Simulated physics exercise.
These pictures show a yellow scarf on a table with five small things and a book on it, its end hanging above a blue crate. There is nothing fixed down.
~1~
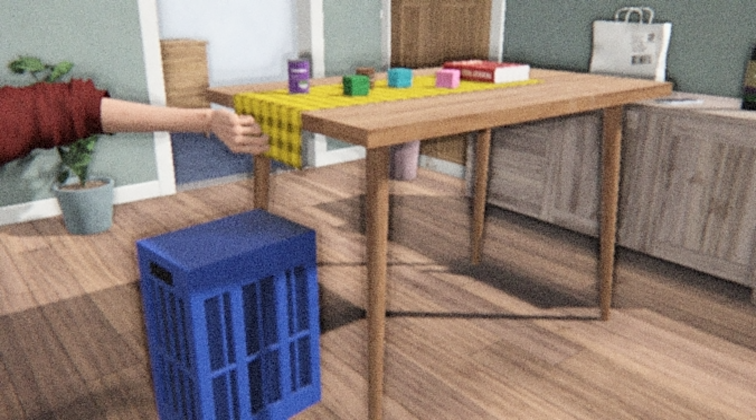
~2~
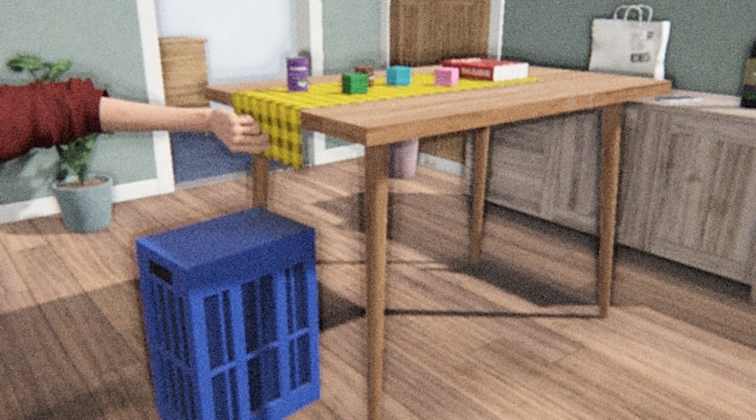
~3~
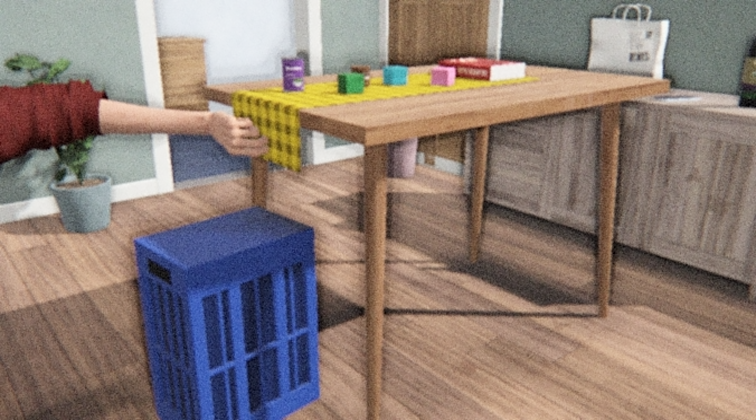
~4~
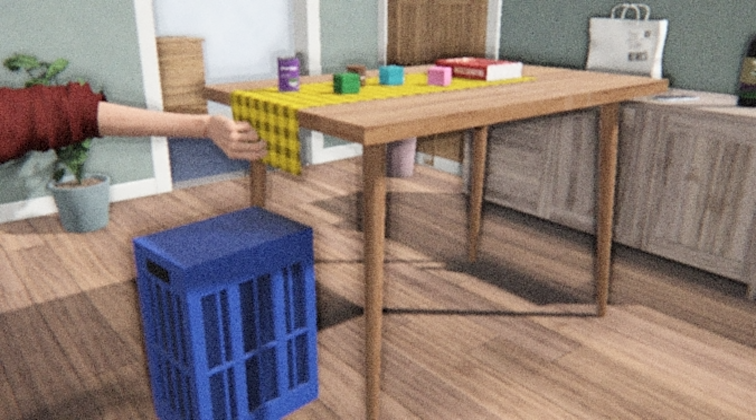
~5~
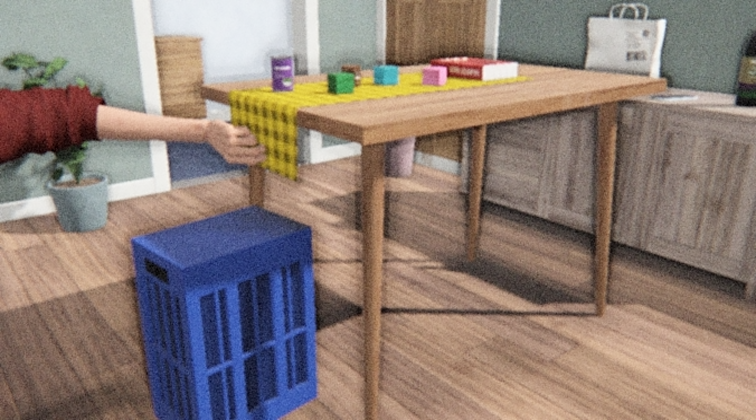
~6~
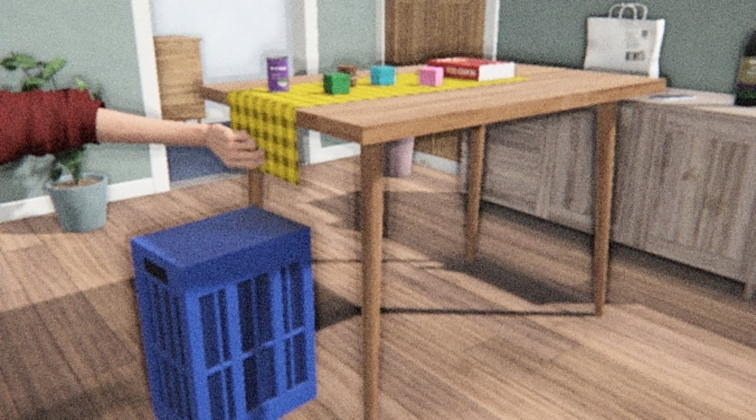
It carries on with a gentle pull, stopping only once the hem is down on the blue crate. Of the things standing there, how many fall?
One comes down.
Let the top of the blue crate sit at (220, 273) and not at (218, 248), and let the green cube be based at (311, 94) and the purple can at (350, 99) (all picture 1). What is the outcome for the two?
Here's what happens: The green cube leaves its perch, the purple can leaves its perch.
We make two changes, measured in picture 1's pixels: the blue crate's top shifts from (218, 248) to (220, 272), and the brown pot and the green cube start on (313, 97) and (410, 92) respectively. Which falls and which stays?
The brown pot is carried off; the green cube remains up.
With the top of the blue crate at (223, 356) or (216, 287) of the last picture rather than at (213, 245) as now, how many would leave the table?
Over the edge: 4, then 2.
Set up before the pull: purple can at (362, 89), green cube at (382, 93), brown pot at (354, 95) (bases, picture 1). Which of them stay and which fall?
Each in turn: The purple can stays aloft, the green cube stays aloft, the brown pot stays aloft.
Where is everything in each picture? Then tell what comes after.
The first picture shows hem (302, 171); purple can (298, 59); green cube (356, 76); brown pot (365, 68); turquoise cube (400, 70); pink cube (448, 71); top of the crate (218, 248).
The second picture shows hem (303, 169); purple can (297, 57).
The third picture shows hem (301, 173); green cube (350, 74).
The fourth picture shows hem (301, 176); brown pot (356, 66); top of the crate (215, 246).
The fifth picture shows hem (297, 182); turquoise cube (386, 67).
The sixth picture shows hem (300, 185); purple can (277, 57); green cube (336, 74); brown pot (347, 66); turquoise cube (383, 67); pink cube (431, 68).
A little later, hem near (264, 204); all still up.
Next, hem on the crate; purple can gone.
When it is over, hem on the crate; purple can gone. It carries off one.
